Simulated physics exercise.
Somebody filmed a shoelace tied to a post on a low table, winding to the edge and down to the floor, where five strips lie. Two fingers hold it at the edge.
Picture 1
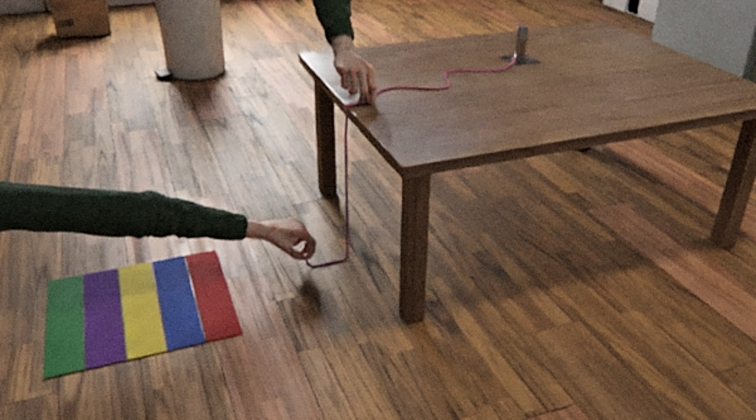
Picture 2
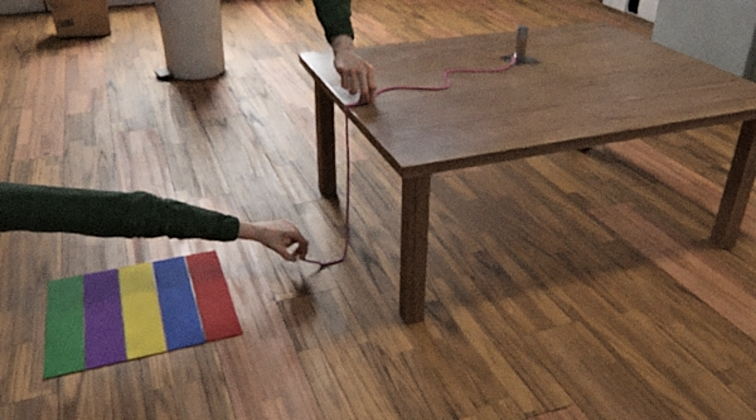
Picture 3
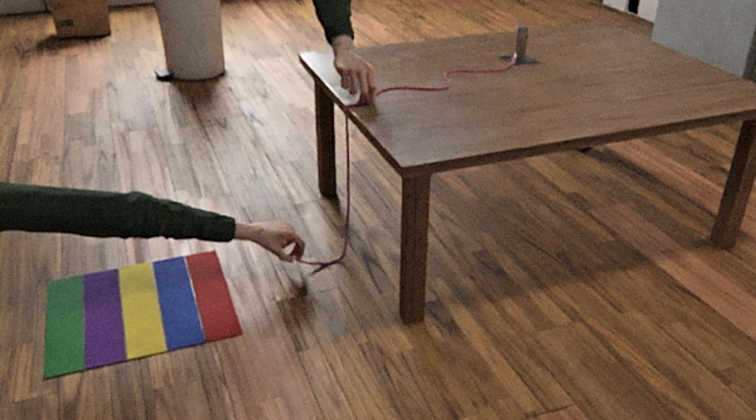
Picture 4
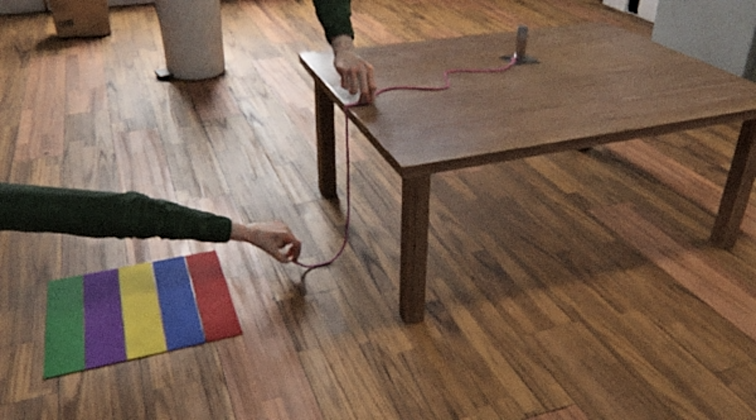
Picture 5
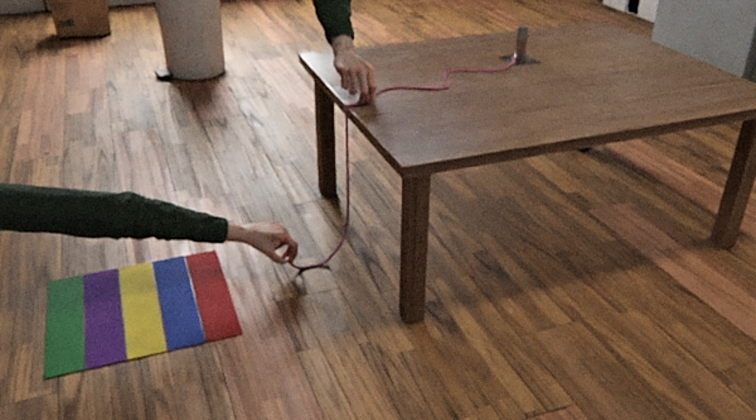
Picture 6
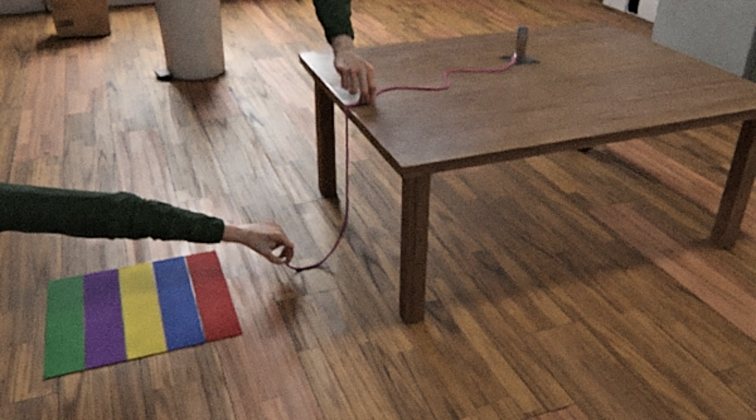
A hand near the floor slowly drew the loose end of a red shoelace slightly left toward five coloured strips, while another hand held it still at the edge of a low wooden table.
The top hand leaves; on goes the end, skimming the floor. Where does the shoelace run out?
Over yellow.
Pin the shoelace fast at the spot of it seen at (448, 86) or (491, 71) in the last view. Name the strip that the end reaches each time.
It would be blue; yellow.
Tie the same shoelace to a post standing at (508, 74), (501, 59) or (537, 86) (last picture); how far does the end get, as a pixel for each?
Try by try, around (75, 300), (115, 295) and (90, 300).
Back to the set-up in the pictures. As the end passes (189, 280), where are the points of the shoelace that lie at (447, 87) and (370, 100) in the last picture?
Near (413, 86) and (341, 120).
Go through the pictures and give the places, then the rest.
In the first picture, end (306, 257); red (220, 320); blue (183, 328); yellow (144, 337); purple (105, 345); green (64, 354).
In the second picture, end (298, 258); shoelace through (503, 69) (445, 76) (408, 88) (353, 105) (348, 178) (347, 241).
In the third picture, end (295, 259).
In the fourth picture, end (291, 259); shoelace through (503, 69) (445, 76) (408, 88) (353, 105) (348, 178) (345, 242).
In the fifth picture, end (288, 260).
In the sixth picture, end (284, 261); shoelace through (503, 69) (445, 76) (408, 88) (353, 105) (347, 178) (338, 242).
Soon after, end near (189, 280); over blue.
Then, end near (153, 287); over yellow.
At full stretch, end near (133, 291); over yellow. The end stops over the yellow strip.
